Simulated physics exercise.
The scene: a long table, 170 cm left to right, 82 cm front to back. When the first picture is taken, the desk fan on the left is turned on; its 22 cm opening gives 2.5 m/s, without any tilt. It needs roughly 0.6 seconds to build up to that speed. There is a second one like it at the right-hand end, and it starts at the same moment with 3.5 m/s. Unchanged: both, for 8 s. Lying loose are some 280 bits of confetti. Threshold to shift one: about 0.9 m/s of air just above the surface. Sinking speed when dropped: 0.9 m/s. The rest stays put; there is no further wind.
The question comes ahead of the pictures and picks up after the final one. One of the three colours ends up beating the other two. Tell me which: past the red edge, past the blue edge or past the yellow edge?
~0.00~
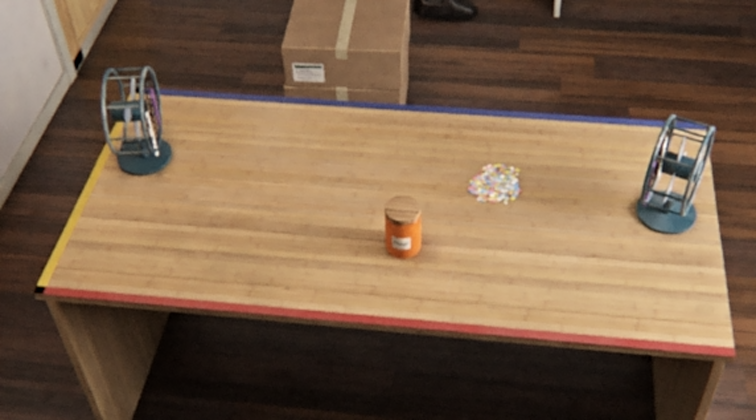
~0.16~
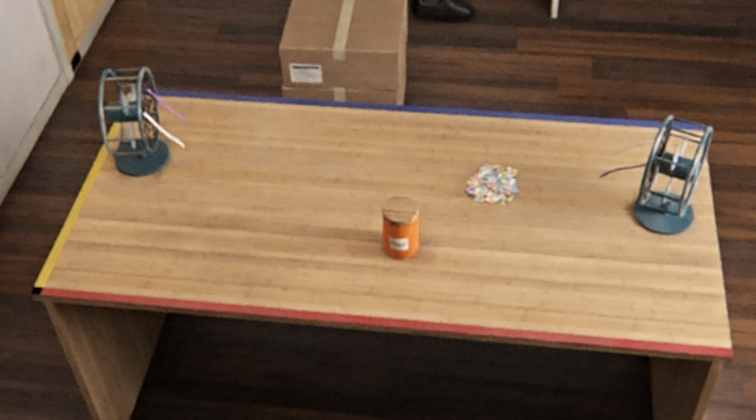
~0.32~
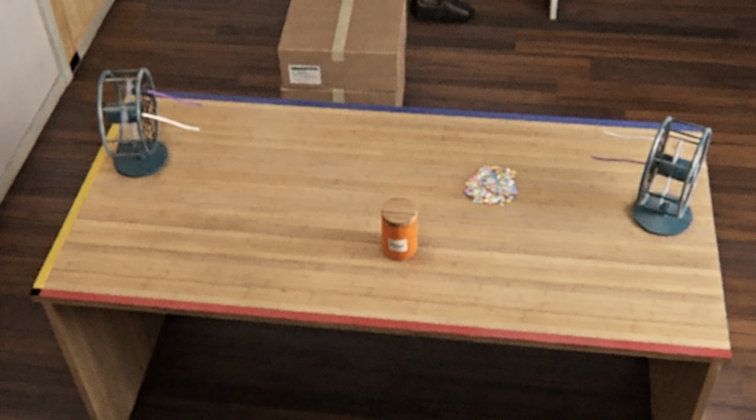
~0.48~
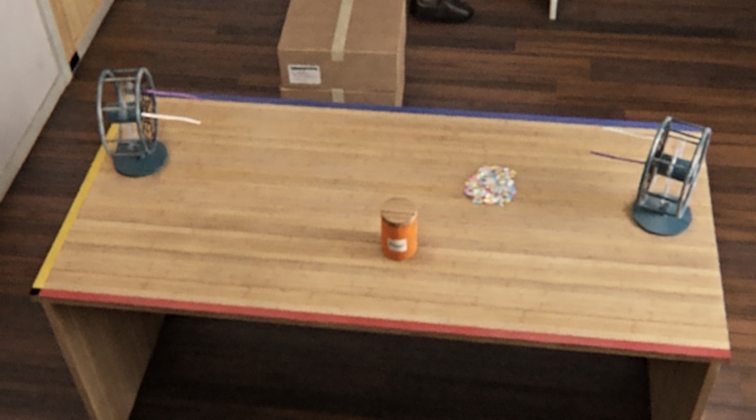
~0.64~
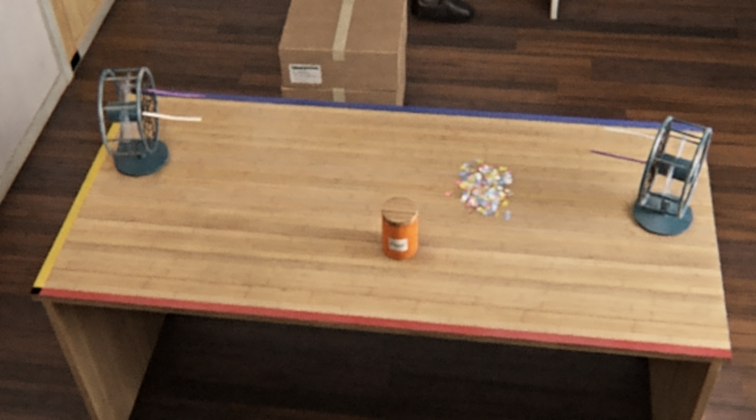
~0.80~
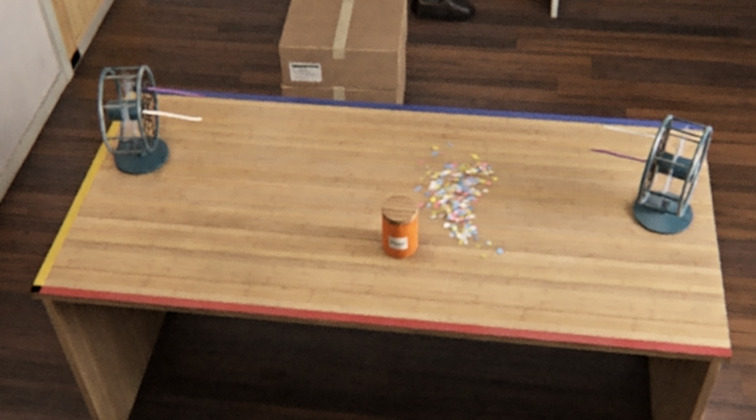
I would say past the red edge.
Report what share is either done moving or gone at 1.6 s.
That works out to some 15 %.
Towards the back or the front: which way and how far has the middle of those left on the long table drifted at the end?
To the front, by about 25 cm.
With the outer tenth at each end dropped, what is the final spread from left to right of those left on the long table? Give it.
About 20 cm.
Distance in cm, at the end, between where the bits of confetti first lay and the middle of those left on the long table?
About 25 centimetres.
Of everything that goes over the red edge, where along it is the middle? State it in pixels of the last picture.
Median crossing, approx. (369, 324).
After 1.6 s, 52 % are still on the top, 0 % are over the yellow edge, 8 % over the blue edge and 40 % over the red edge; the middle of those left on the top is near (395, 232).
After 2.6 s, 32 % are still on the top, 0 % are over the yellow edge, 11 % over the blue edge and 57 % over the red edge; the middle of those left on the top is near (432, 242).
After 4.4 s, 28 % are still on the top, 0 % are over the yellow edge, 11 % over the blue edge and 61 % over the red edge; the middle of those left on the top is near (456, 240).
After 8.0 s, at the end, 0 % are over the yellow edge, 11 % over the blue edge and 64 % over the red edge; the middle of those left on the top is near (465, 244).
